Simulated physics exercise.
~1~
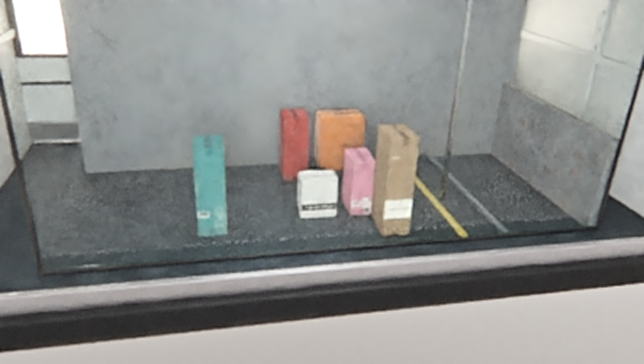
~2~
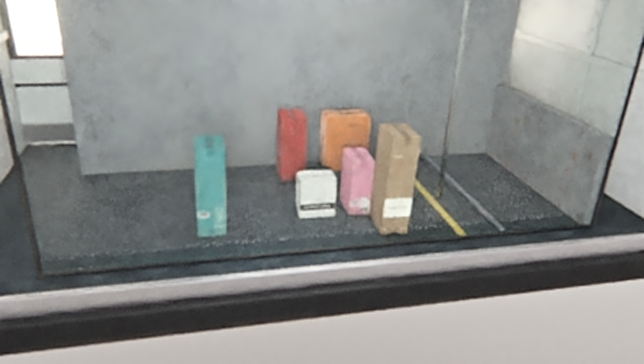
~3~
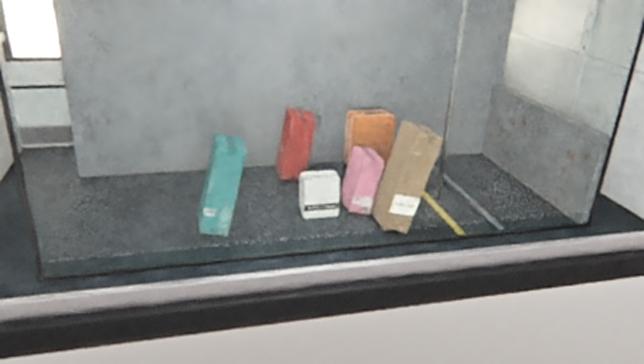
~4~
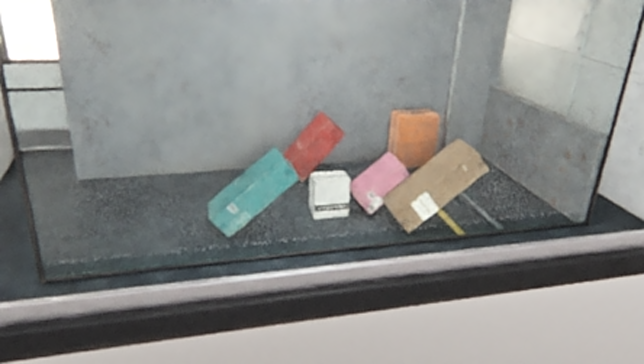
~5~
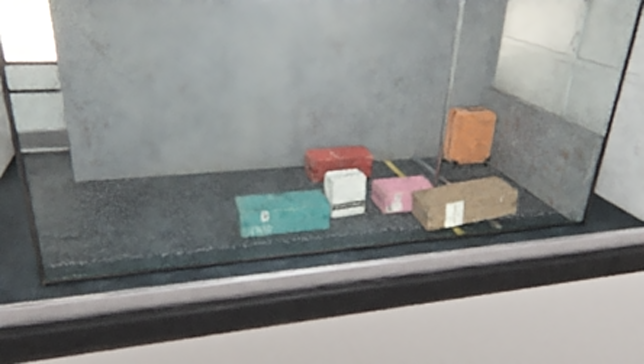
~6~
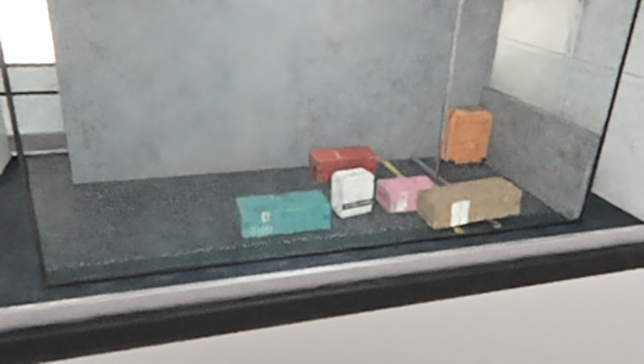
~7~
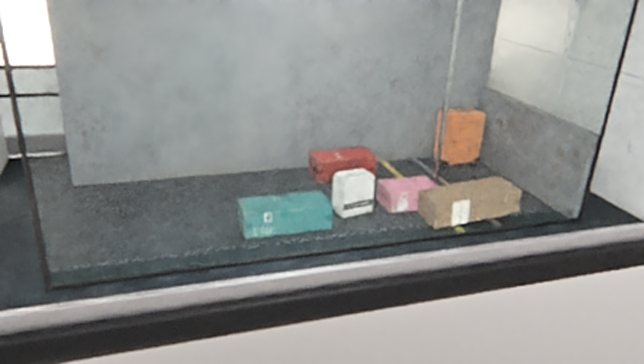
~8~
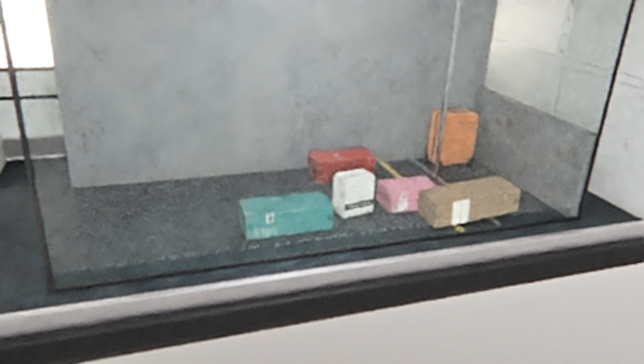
In a grey-walled bay with a dark speckled floor, a teal box, a red box, an orange wheeled case, a white pack, a pink pack and a tall brown box stand upright near a yellow line. The orange case starts rolling right, and the teal, red, pink and brown boxes begin to lean the same way. They tip further and topple onto their sides, while the white pack shifts right but stays upright. The orange case reaches the right side, then drifts slightly back left. The brown box ends lying beyond the yellow line, with the teal, red, white and pink items short of it.
